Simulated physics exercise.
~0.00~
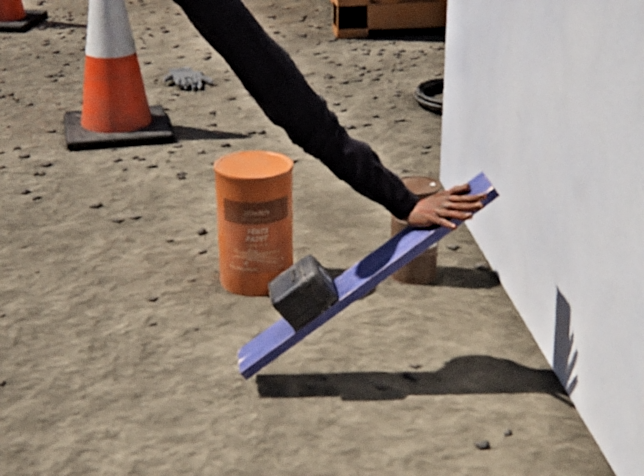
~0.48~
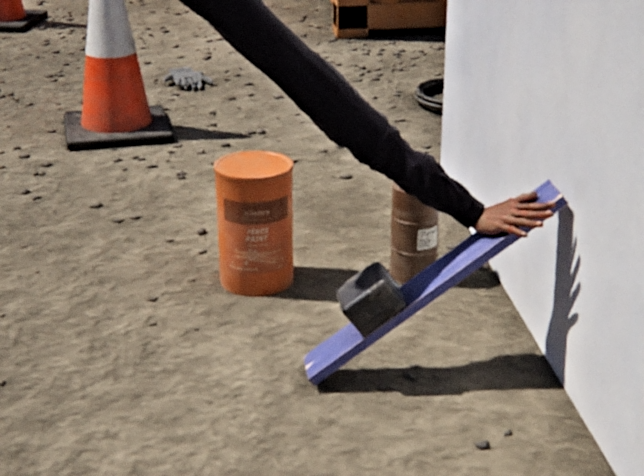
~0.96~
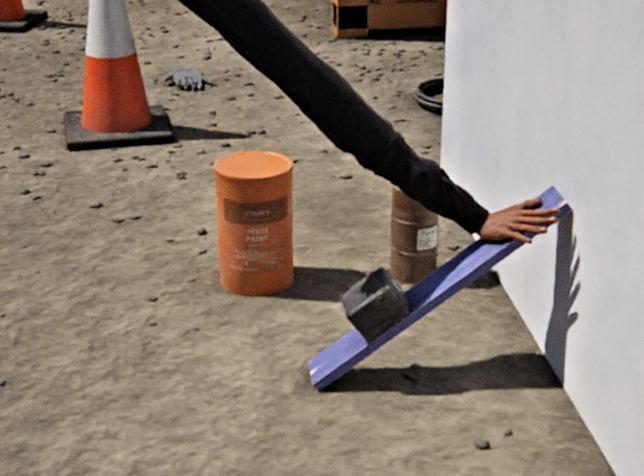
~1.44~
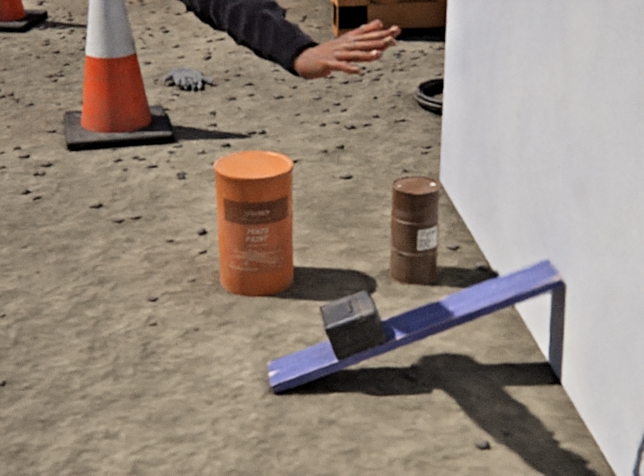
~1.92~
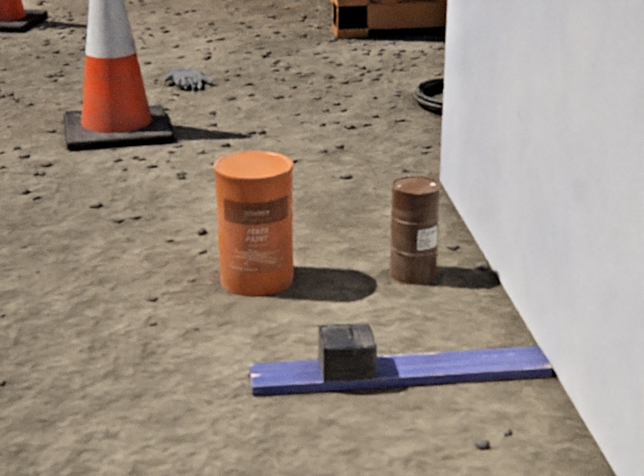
A blue plank with a dark block resting on its lower part is held at a slant above the sandy ground by a hand in a dark sleeve. An orange pail and a brown canister stand behind it, near a white wall. The hand moves the plank right and sets it leaning against the wall, its foot on the ground. Then the hand lets go and draws back, and the plank slides down the wall, its foot slipping left. It ends lying flat on the ground with the block still on it, while the pail and canister stay standing.
